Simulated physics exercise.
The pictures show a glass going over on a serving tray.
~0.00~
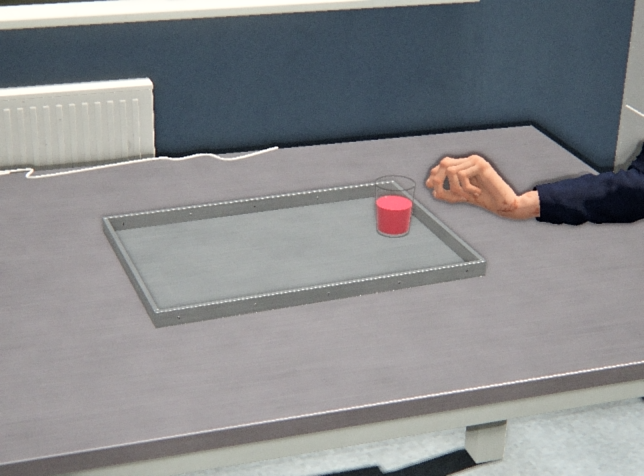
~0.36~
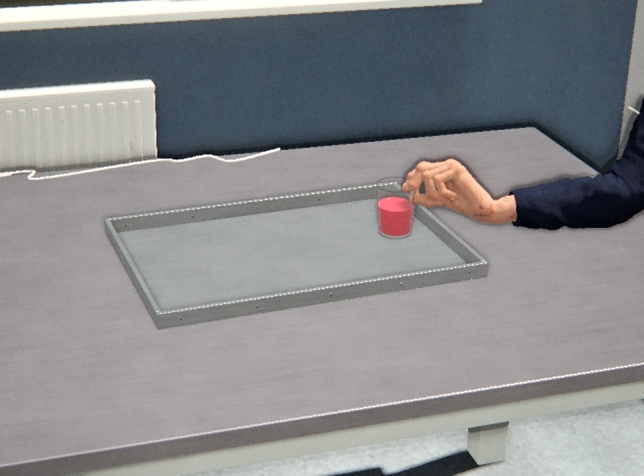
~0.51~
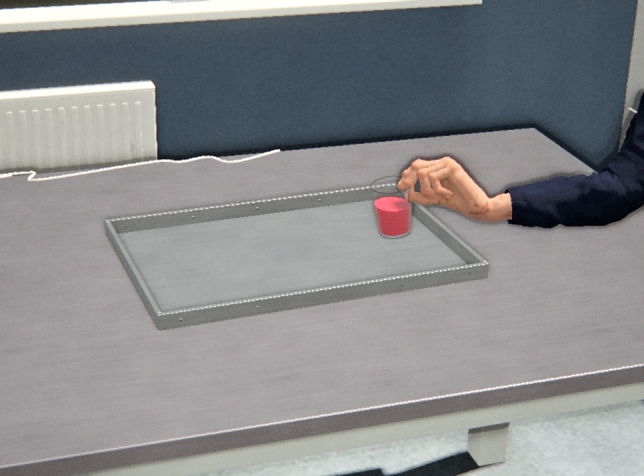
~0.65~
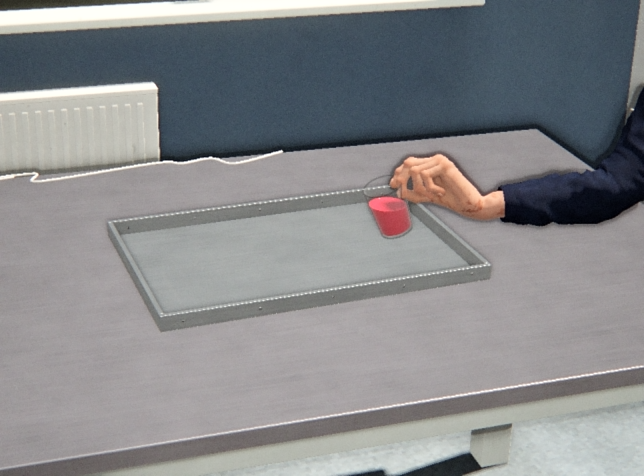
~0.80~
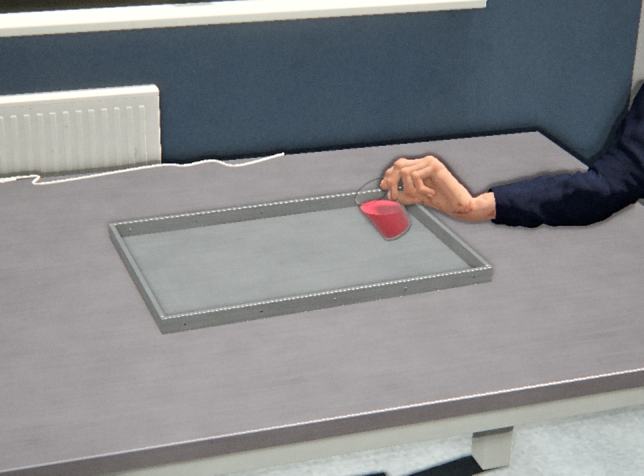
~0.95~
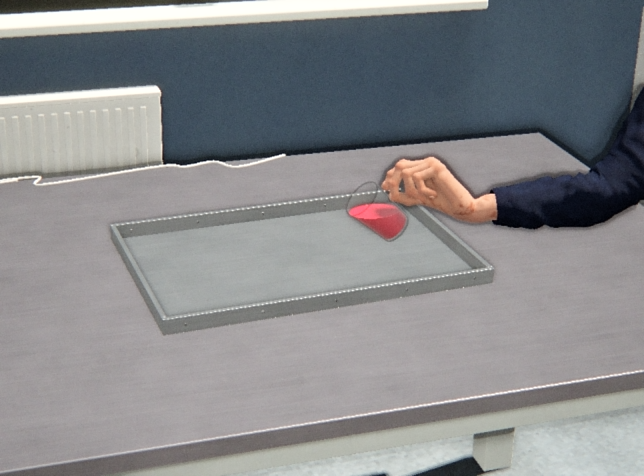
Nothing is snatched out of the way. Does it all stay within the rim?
The spill is held by the rim.
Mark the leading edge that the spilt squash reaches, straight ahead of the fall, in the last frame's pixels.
Close to (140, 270).
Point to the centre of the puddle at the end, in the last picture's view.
Around (210, 264).
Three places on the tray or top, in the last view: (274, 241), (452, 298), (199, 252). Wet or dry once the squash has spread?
First wet, second clear of it, third soaked.
After 1.5 s, the glass lies in the tray; the puddle covers about as much as a plate; all of it is inside the rim.
After 2.3 s, the puddle covers about as much as a tray; all of it is inside the rim.
After 3.6 s, the puddle covers about as much as a tray; all of it is inside the rim.
